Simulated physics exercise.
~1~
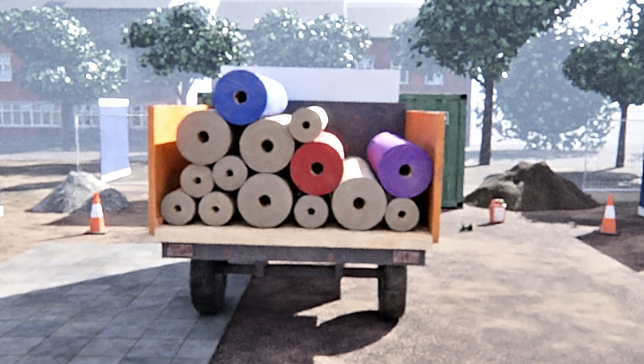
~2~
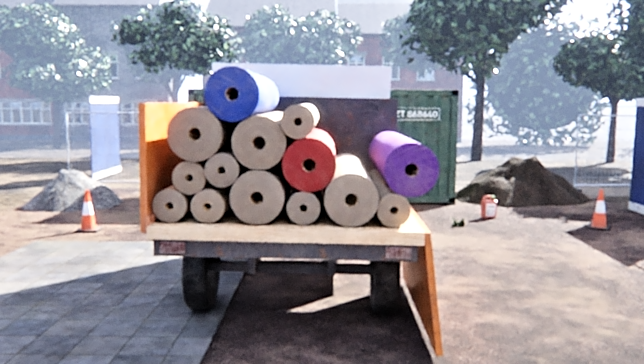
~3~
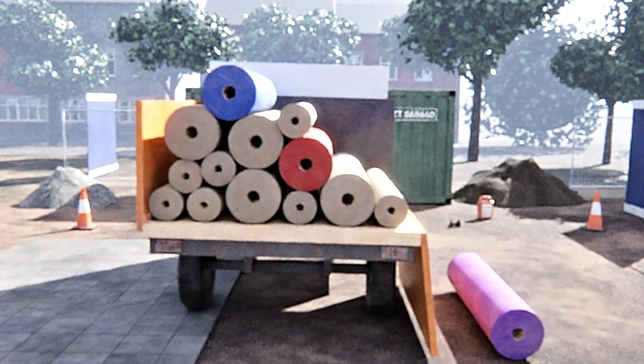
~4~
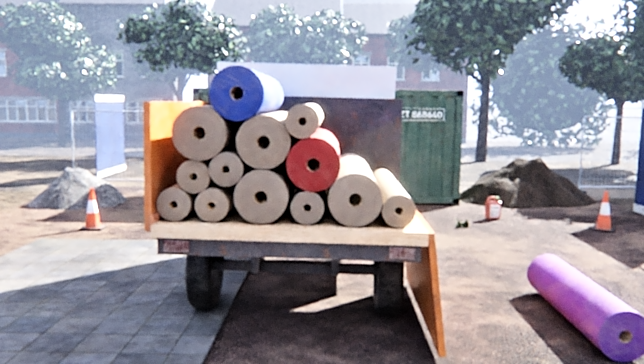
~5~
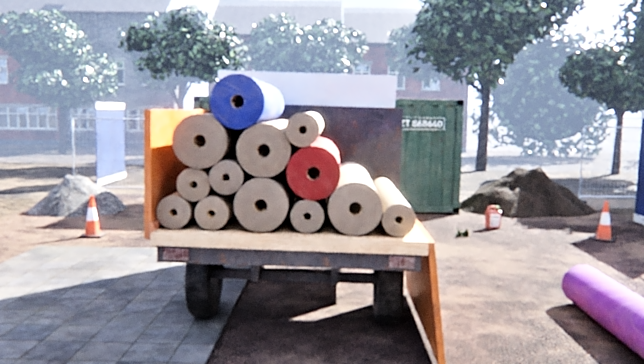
Purple roll dropping off a flatbed lorry as its right side board falls open, then rolling away right, the others staying stacked.
